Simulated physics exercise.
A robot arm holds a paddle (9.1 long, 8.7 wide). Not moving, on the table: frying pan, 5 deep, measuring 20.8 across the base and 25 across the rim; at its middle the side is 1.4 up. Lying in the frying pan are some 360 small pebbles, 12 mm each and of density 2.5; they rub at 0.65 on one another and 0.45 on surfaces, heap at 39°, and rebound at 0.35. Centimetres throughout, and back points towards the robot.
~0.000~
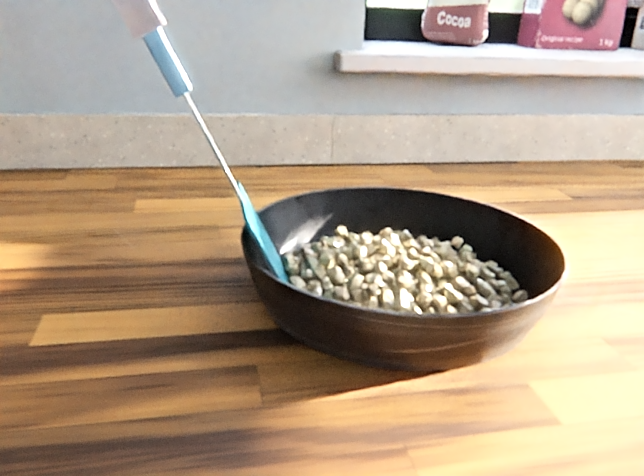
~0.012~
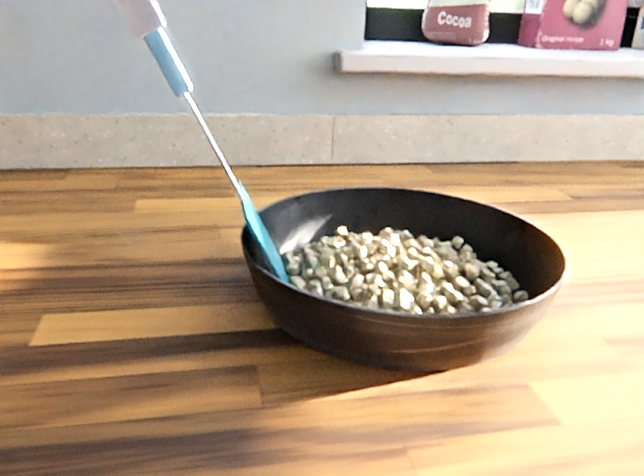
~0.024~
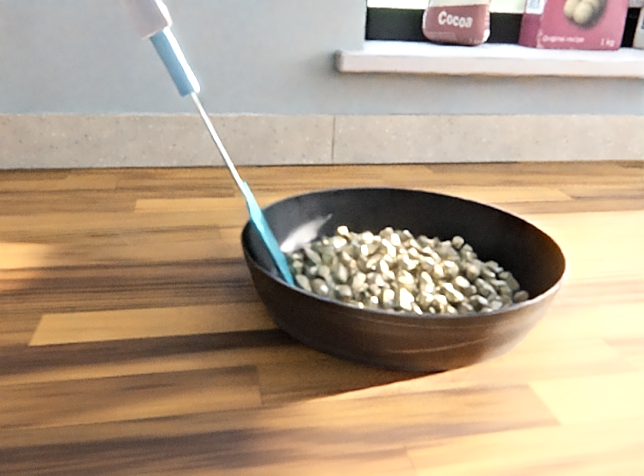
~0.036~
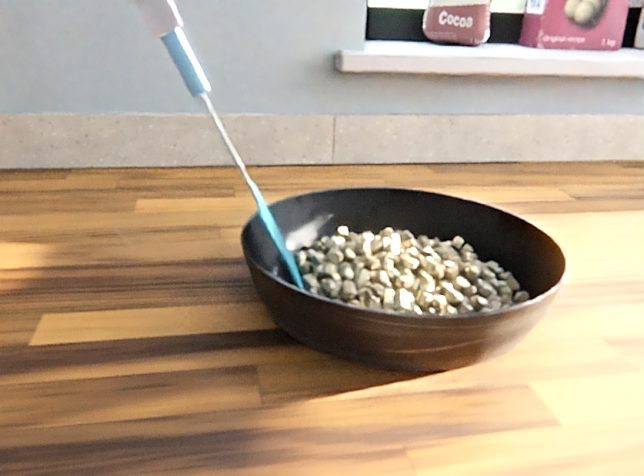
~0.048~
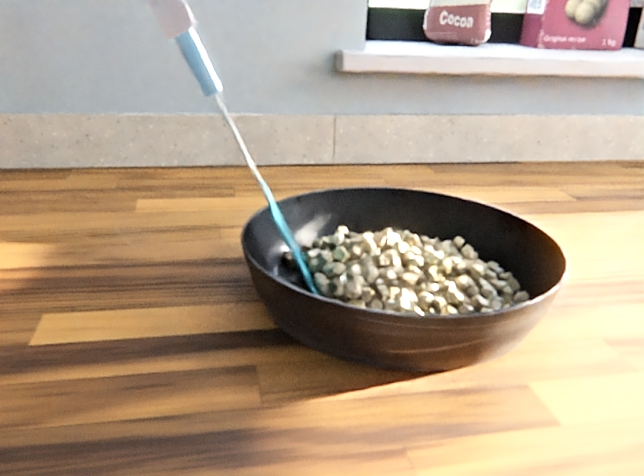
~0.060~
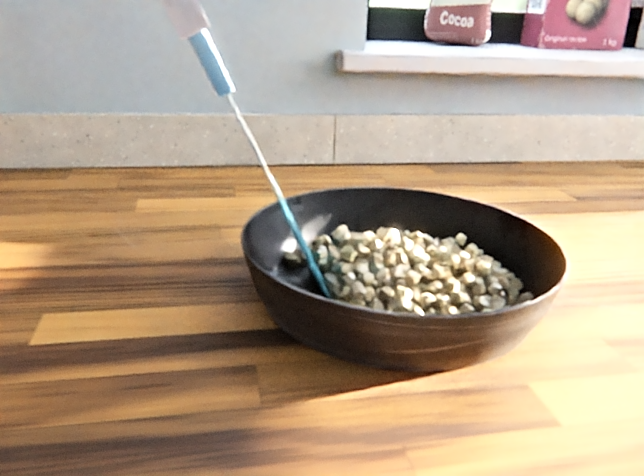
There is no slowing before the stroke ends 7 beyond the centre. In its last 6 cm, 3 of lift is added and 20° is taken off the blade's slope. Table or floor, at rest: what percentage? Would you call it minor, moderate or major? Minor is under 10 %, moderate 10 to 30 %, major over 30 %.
I would call it minor.
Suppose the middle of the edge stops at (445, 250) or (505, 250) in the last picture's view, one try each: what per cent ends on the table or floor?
I'd say some 0 per cent, then some 10 per cent.
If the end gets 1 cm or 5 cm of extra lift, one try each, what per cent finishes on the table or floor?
5 and 10 per cent.
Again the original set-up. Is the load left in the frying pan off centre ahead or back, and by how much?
The balance point is about 5.0 cm ahead.
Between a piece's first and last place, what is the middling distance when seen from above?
Somewhere around 4 centimetres, I'd say.
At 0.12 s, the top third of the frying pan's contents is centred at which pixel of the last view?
Near (440, 262).
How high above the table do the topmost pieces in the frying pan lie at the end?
Roughly 6.0 cm.
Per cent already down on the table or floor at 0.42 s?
That would be near 0 per cent, give or take.
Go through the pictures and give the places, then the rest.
The first picture shows paddle top edge at (241, 198), sloping 64°; upper third of the load around (381, 271), from x 285 to 520, top at y 230; 364 in the frying pan.
The second picture shows paddle top edge at (242, 198), sloping 64°; upper third of the load around (381, 271), from x 285 to 520, top at y 235.
The third picture shows paddle top edge at (247, 198), sloping 64°; upper third of the load around (377, 271), from x 285 to 520, top at y 235.
The fourth picture shows paddle top edge at (256, 198), sloping 64°; upper third of the load around (373, 268), from x 290 to 520, top at y 235.
The fifth picture shows paddle top edge at (268, 197), sloping 64°; upper third of the load around (383, 268), from x 290 to 520, top at y 230.
The sixth picture shows paddle top edge at (279, 197), sloping 64°; upper third of the load around (393, 267), from x 290 to 525, top at y 230; 364 in the frying pan.
By 0.12 s, sloping 64°, highest piece 5 above the table; 364 in the frying pan.
By 0.19 s, sloping 56°, highest piece 5 above the table; 364 in the frying pan.
By 0.42 s, sloping 44°, highest piece 6 above the table; 355 in the frying pan, 6 on the table or floor, 3 on the blade or in flight.
By 1.47 s, sloping 44°, highest piece 6 above the table; 355 in the frying pan, 9 on the table or floor.
Final count, 355 in the frying pan, 9 on the table or floor. That is 2 % on the table or floor.
